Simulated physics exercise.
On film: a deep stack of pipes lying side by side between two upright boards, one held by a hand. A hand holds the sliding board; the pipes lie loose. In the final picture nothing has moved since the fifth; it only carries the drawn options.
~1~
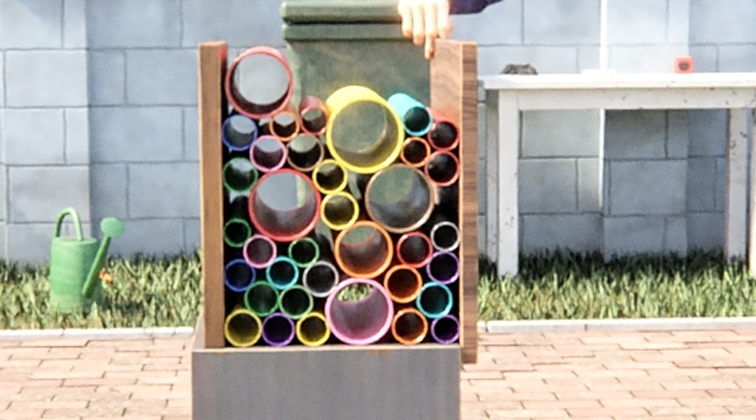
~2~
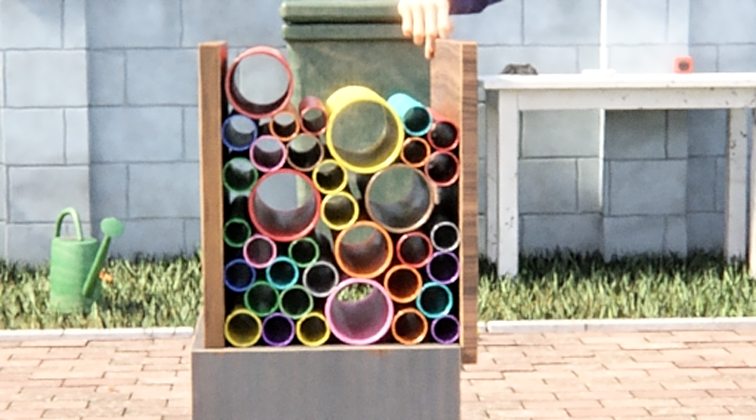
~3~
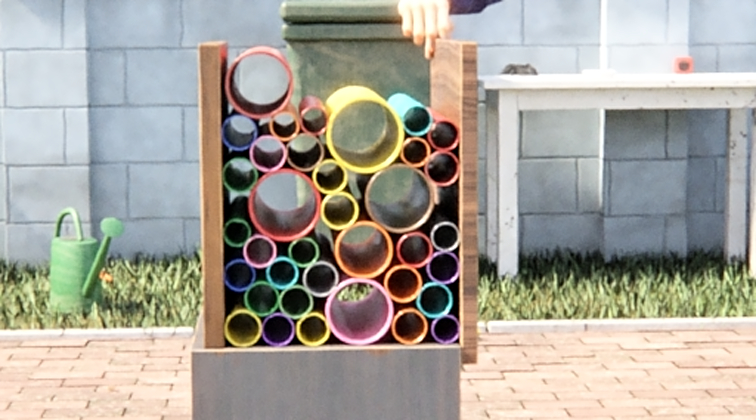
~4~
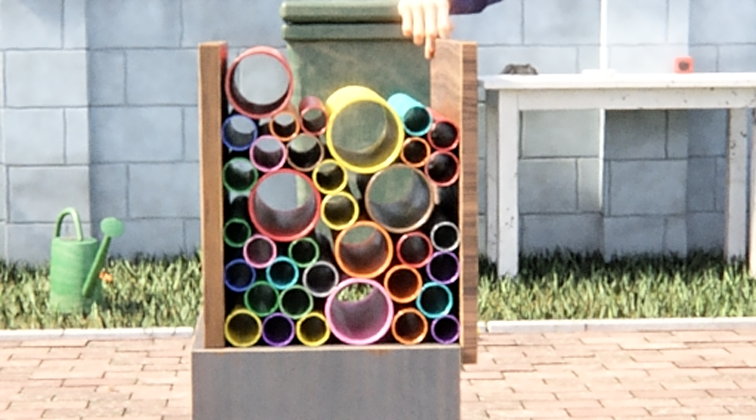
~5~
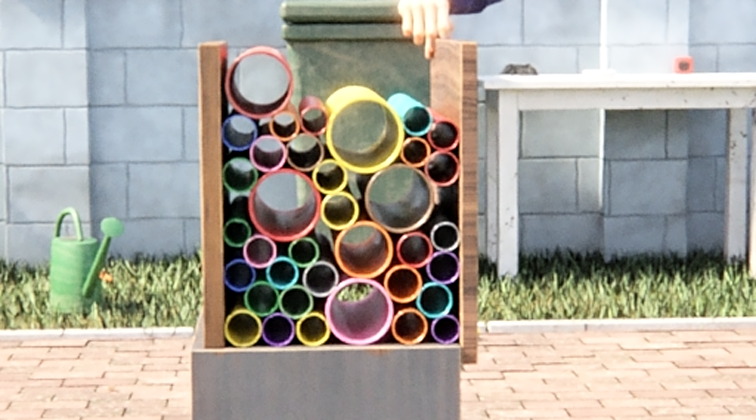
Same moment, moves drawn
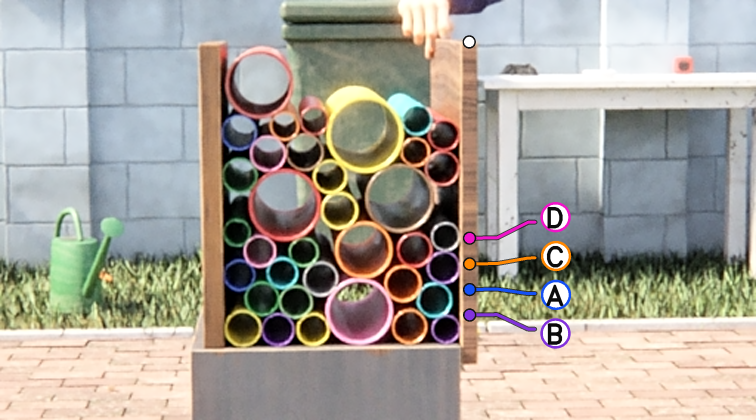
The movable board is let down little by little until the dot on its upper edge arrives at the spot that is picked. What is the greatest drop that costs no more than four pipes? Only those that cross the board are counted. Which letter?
Lower it to D and no more.
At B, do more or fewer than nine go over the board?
More than nine.
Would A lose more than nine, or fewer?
At A, more than nine.
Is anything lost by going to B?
Yes.
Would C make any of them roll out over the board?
Yes.
On the marked copy, A at (469, 290); B at (469, 315); C at (469, 264); D at (469, 238); the white dot at (469, 42).
Taking D. A third of the way, top of the board (460, 125).
Two thirds of the way, top of the board (460, 218).
When it is over, top of the board (460, 238), three out over the board.
As for the rest, A more than four out over the board; B more than four out over the board; C five out over the board.
